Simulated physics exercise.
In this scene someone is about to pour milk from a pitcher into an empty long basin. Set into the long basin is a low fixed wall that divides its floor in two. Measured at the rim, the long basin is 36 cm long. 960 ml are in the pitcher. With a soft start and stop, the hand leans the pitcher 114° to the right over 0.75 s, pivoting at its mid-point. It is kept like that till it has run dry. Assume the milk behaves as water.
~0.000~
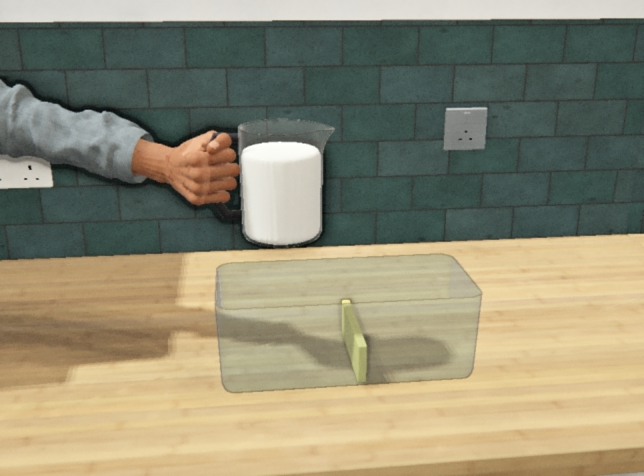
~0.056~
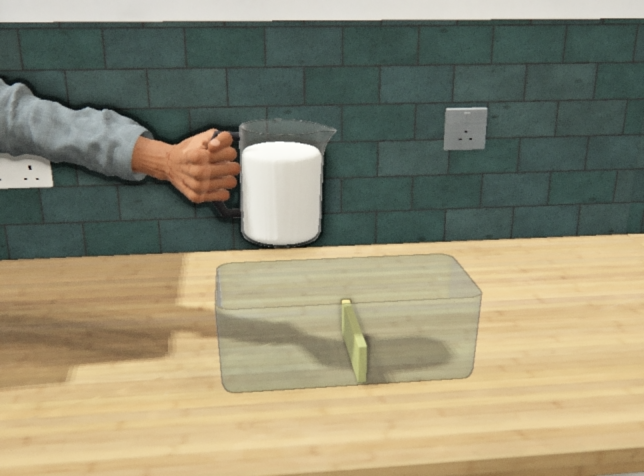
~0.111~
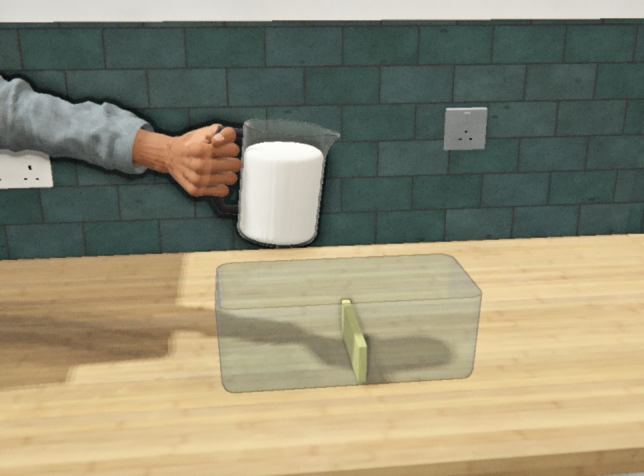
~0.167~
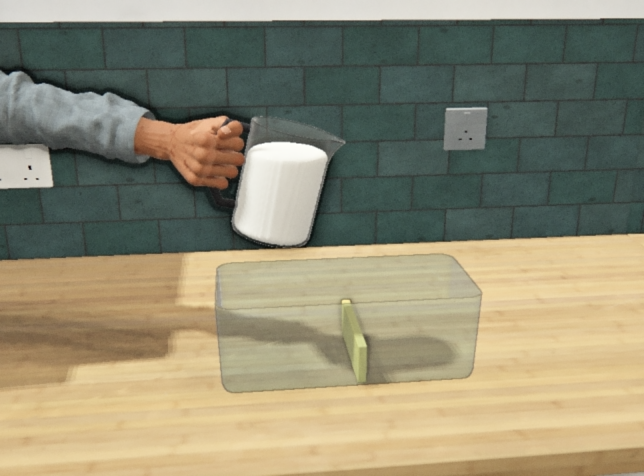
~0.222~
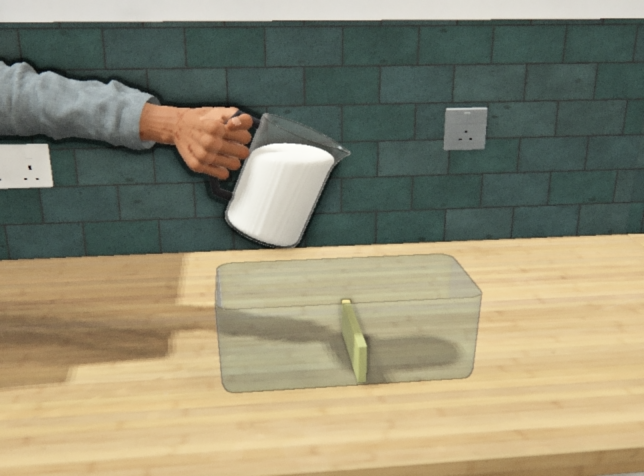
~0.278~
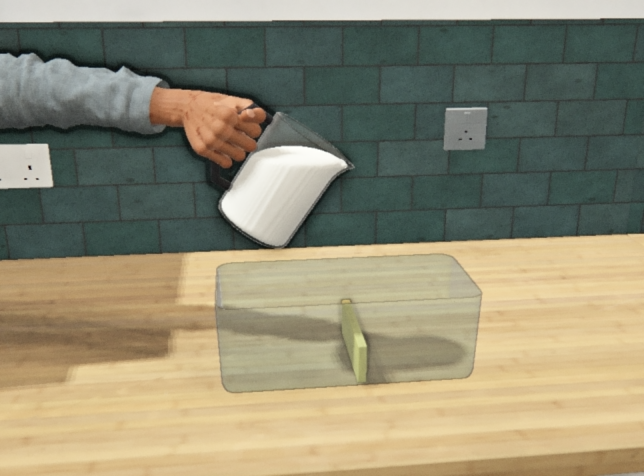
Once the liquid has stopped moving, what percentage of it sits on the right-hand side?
About 93 per cent.
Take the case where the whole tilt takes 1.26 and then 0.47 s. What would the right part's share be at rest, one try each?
The first try gives 95 percent and the second 90 percent.
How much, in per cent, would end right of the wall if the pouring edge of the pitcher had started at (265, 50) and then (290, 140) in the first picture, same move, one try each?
Some 15 and 15 per cent, in that order.
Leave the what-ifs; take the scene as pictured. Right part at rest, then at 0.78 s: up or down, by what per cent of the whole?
It goes higher by about 26 %.
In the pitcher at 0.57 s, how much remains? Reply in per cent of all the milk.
I reckon about 66 in a hundred is still held.
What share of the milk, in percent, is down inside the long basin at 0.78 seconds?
68 per cent or thereabouts.
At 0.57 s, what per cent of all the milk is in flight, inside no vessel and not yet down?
Close to 22 per cent, I'd say.
Then, 0.57 s in, the tilt is 99° and 66 per cent is still to pour, 0 is left of the wall and 13 right of it.
Then, 0.78 s in, the tilt is 114° and 16 per cent is still to pour, 3 is left of the wall and 66 right of it.
Then, 1.01 s in, the tilt is 114° and 1 per cent is still to pour, 5 is left of the wall and 89 right of it.
Then, 1.25 s in, the tilt is 114° and 0 per cent is still to pour, 5 is left of the wall and 93 right of it.
Finally, 5 per cent lies left of the wall, 93 right of it and 2 outside.
